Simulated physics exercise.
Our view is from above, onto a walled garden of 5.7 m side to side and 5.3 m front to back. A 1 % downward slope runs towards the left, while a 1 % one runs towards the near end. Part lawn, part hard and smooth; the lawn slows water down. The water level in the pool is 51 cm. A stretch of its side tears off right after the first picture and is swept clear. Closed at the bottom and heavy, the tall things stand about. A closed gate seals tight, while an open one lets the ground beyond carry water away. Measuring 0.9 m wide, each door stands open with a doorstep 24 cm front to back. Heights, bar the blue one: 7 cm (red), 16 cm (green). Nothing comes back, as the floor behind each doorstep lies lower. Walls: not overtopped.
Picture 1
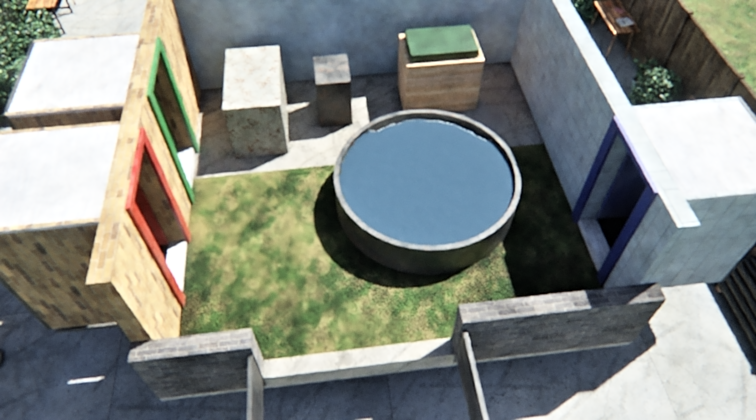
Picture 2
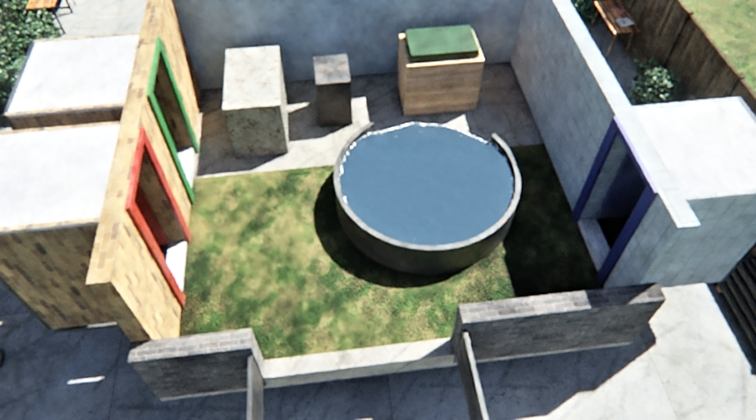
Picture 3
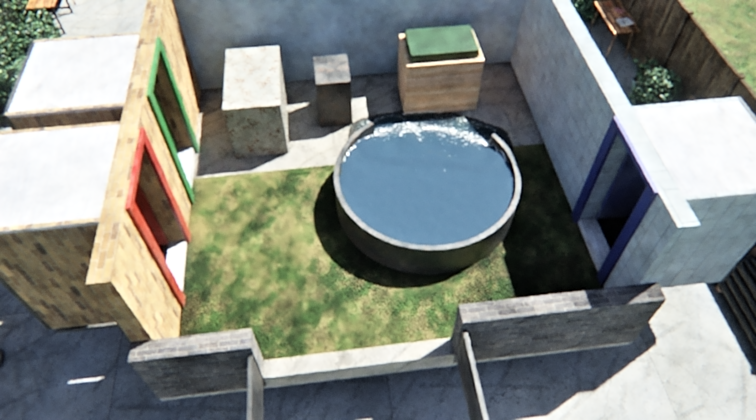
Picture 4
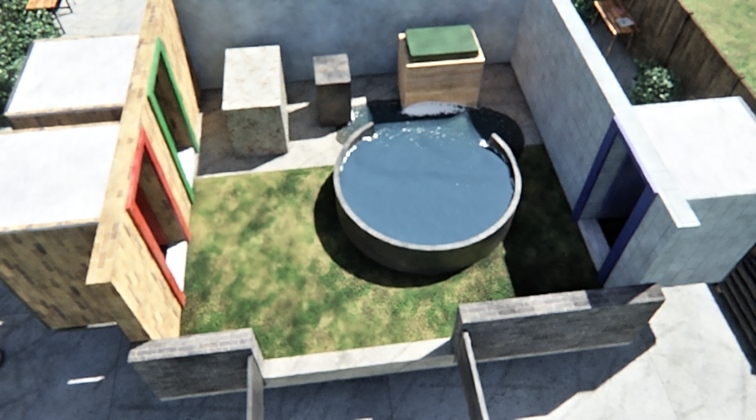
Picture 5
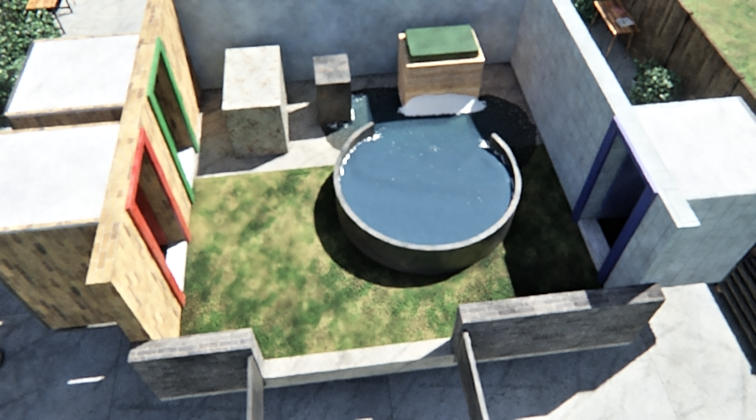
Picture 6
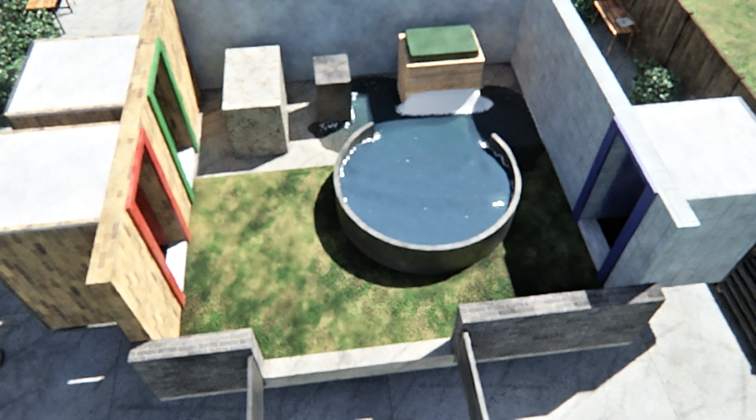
Water pours from the far side of a round pool and spreads across the paving.
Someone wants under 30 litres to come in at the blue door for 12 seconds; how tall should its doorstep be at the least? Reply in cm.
It should be at least about 5.5 cm tall.
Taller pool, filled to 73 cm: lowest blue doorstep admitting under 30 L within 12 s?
Required height: Approx. 9.0 cm.
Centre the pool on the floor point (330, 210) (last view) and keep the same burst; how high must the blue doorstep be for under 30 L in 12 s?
6.0 cm or thereabouts.
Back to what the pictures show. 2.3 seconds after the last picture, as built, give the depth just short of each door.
Depth at red 0 cm, at blue 5 cm, at green 0 cm.
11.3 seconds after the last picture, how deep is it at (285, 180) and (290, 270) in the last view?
6 and 9 cm.
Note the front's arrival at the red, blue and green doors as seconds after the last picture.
It reaches red at 4.0 s, blue at 1.8 s, and green at 2.6 s.
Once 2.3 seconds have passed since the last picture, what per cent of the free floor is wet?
Roughly 45 percent.
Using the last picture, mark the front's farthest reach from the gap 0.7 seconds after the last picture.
The farthest wet point sits near (292, 84).
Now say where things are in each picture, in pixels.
In the first frame, the pool at (426, 176) is whole and still, 51 cm deep; the blue door at (610, 205) is dry.
In the second frame, water pours out on the far side and has run 0.3 m, to a hidden place; about 6 cm deep outside, 51 cm at the back.
In the third frame, the front is at (365, 121), 0.7 m from the gap on the far side; 1.5 m2 of floor is wet, 51 cm left at the back.
In the fourth frame, water pours out on the far side and has run 1.0 m, to (353, 110); about 9 cm deep outside, 51 cm at the back.
In the fifth frame, the front is at (357, 93), 1.4 m from the gap on the far side; 3.2 m2 of floor is wet, 51 cm left at the back.
In the sixth frame, the gap is on the far side, the front 1.7 m out at a hidden place; the back of the pool holds 51 cm; the blue door at (610, 205), 3.0 m from the gap, is still 1.7 m from the nearest water.
Then, 0.7 s after the last picture water covers 25 % of the floor, deepest (40 cm) near (434, 127); it has not reached the blue door.
Then, 2.3 s after the last picture water covers 45 % of the floor, deepest (39 cm) near (421, 79); 5 cm at the blue door, 0 litres in over its 13 cm doorstep.
Then, 11.3 s after the last picture water covers 100 % of the floor, deepest (12 cm) near (177, 370); 7 cm at the blue door, 0 litres in over its 13 cm doorstep.
At the blue door as built, the water peaked near 10 cm, 4.1 s after the last picture.
Run again over the same 12 s with other heights there, 49 litres in over 4.5 cm, 23 litres over 6 cm. The limit of 30 litres is kept from about 5.5 cm up.
